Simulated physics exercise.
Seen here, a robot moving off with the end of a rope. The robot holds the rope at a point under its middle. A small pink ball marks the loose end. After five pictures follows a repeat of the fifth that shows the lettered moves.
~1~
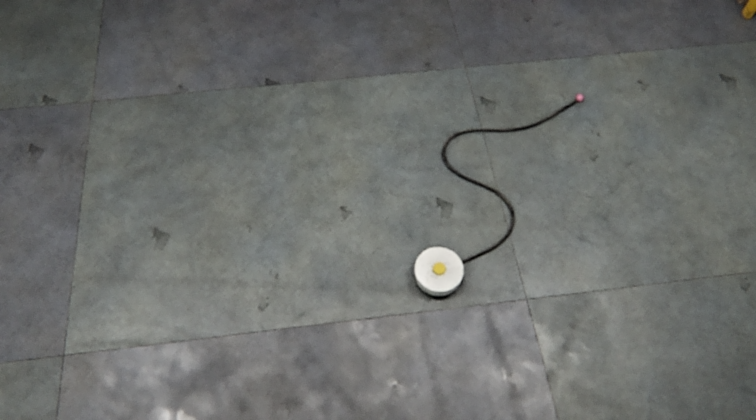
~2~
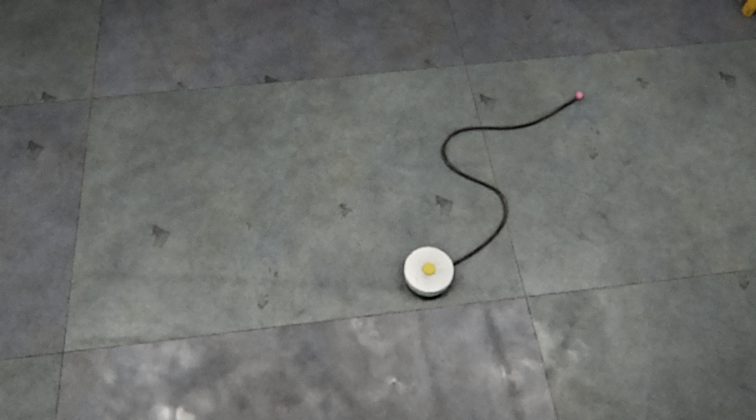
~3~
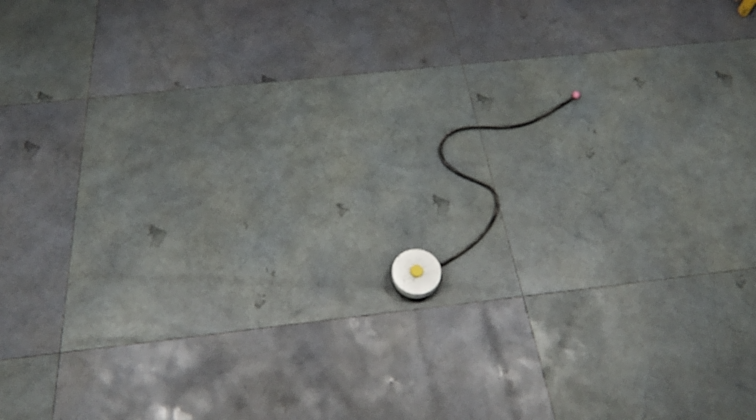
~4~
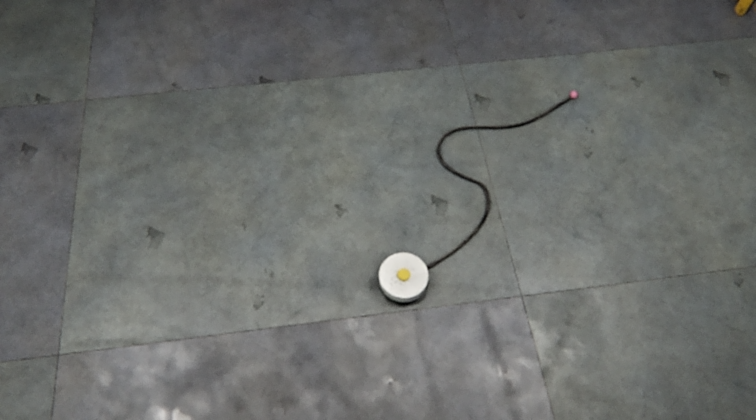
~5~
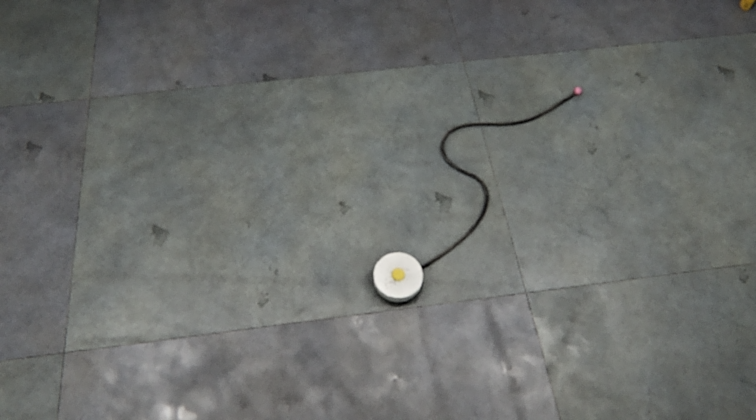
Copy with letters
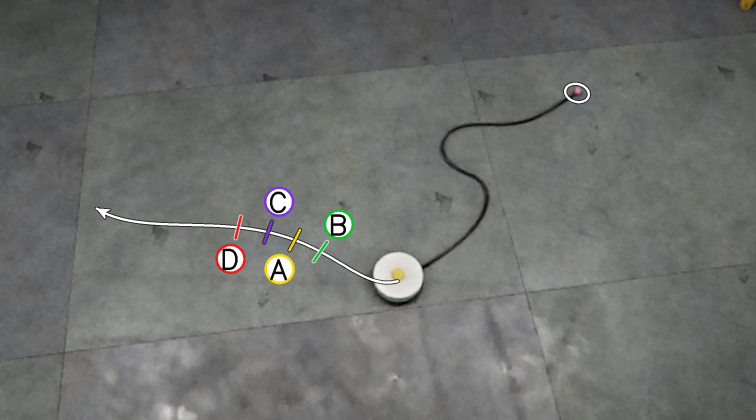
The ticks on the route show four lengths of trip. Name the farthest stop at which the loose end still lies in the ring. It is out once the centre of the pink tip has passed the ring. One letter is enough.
All is well up to D.
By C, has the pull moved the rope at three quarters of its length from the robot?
By then, no.
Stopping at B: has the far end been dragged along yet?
No.
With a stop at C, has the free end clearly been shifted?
No.
On the marked copy, A at (295, 240); B at (320, 252); C at (268, 232); D at (238, 227); the ring at (577, 93); the route from (398, 281) via (250, 229) to (96, 208).
With D. Early on, robot (341, 260), middle of the rope (445, 157), free end (578, 91).
Further on, robot (287, 234), middle of the rope (446, 159), free end (578, 91).
At the end, robot (237, 224), middle of the rope (426, 166), free end (575, 93); the free end is still in its ring.
As for the rest, A is safe but short; B is safe but short; C is safe but short.
